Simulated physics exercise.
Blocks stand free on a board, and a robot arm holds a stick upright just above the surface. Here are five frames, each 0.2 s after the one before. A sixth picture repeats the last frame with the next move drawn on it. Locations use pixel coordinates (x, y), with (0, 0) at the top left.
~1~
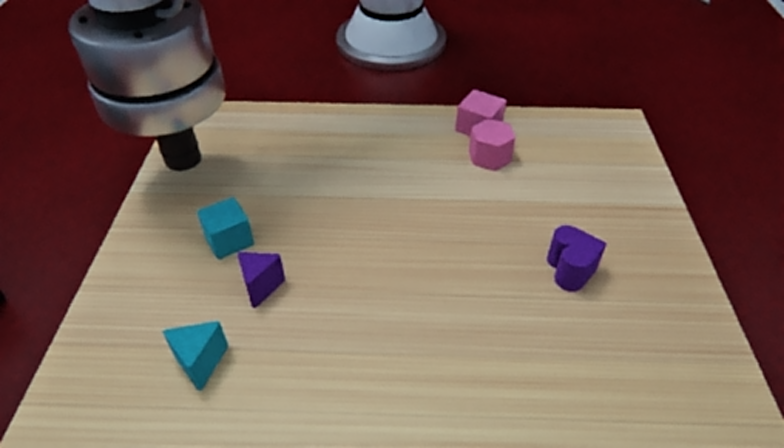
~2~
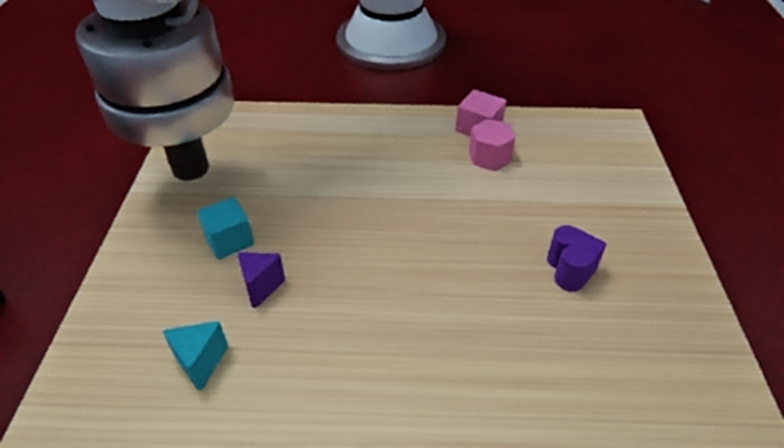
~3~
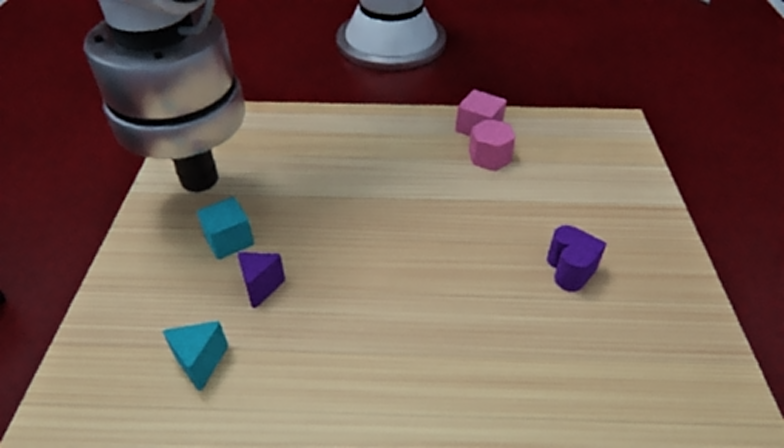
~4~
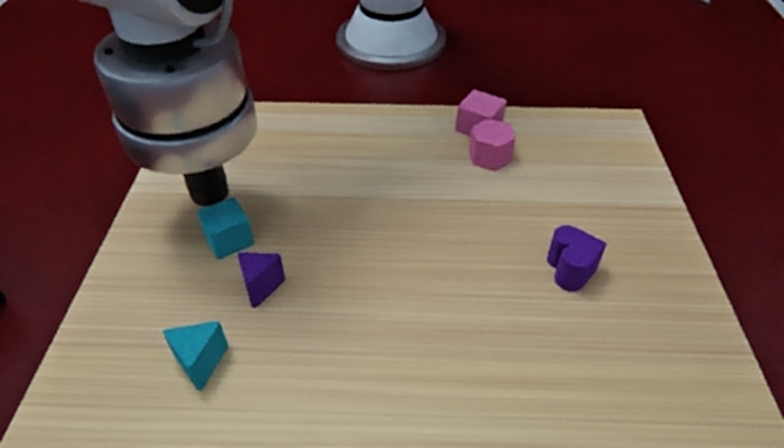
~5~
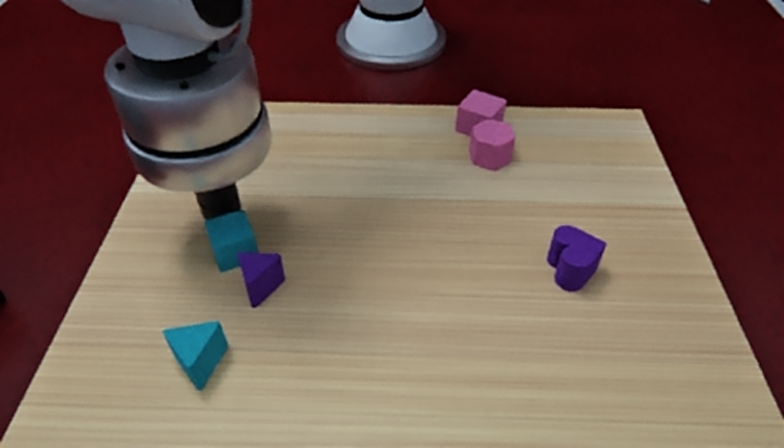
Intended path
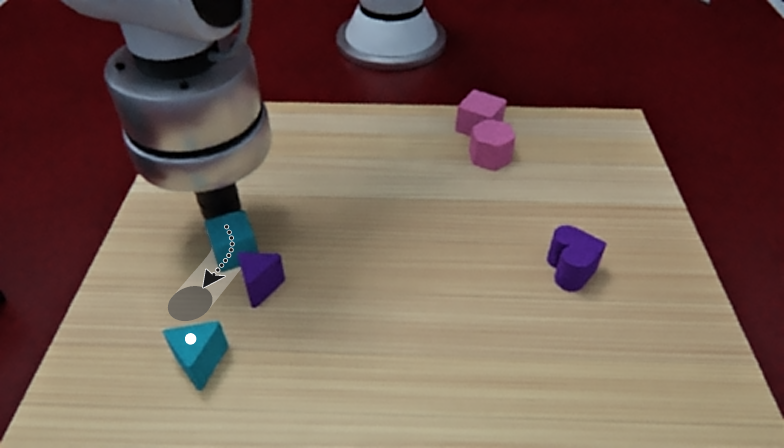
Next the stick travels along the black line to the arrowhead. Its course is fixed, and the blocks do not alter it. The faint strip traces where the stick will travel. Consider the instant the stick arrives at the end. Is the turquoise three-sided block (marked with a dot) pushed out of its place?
Going by the path, no.
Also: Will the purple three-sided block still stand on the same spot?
I'd say no.
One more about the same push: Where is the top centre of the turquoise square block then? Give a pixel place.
That would be at about pixel (228, 282).
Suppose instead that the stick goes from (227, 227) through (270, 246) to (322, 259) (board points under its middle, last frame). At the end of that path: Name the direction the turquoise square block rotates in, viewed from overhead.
From above, clockwise.
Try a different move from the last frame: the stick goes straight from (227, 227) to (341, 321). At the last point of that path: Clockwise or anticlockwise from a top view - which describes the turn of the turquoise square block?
Overhead view: Clockwise.
Drawn move, from (227, 227) through (231, 250) and (213, 276) to (190, 303); the dot is on the turquoise three-sided block.
On the path given first. One third of the way, stick at (226, 234); turquoise square block at (234, 254); purple three-sided block at (261, 274), turned 30° anticlockwise.
Two thirds of the way, stick at (207, 260); turquoise square block at (229, 276), turned 30° anticlockwise; purple three-sided block at (267, 283), turned 55° anticlockwise.
At the end, stick at (184, 287); turquoise three-sided block still; turquoise square block at (228, 282), turned 40° anticlockwise; purple three-sided block at (268, 284), turned 65° anticlockwise.
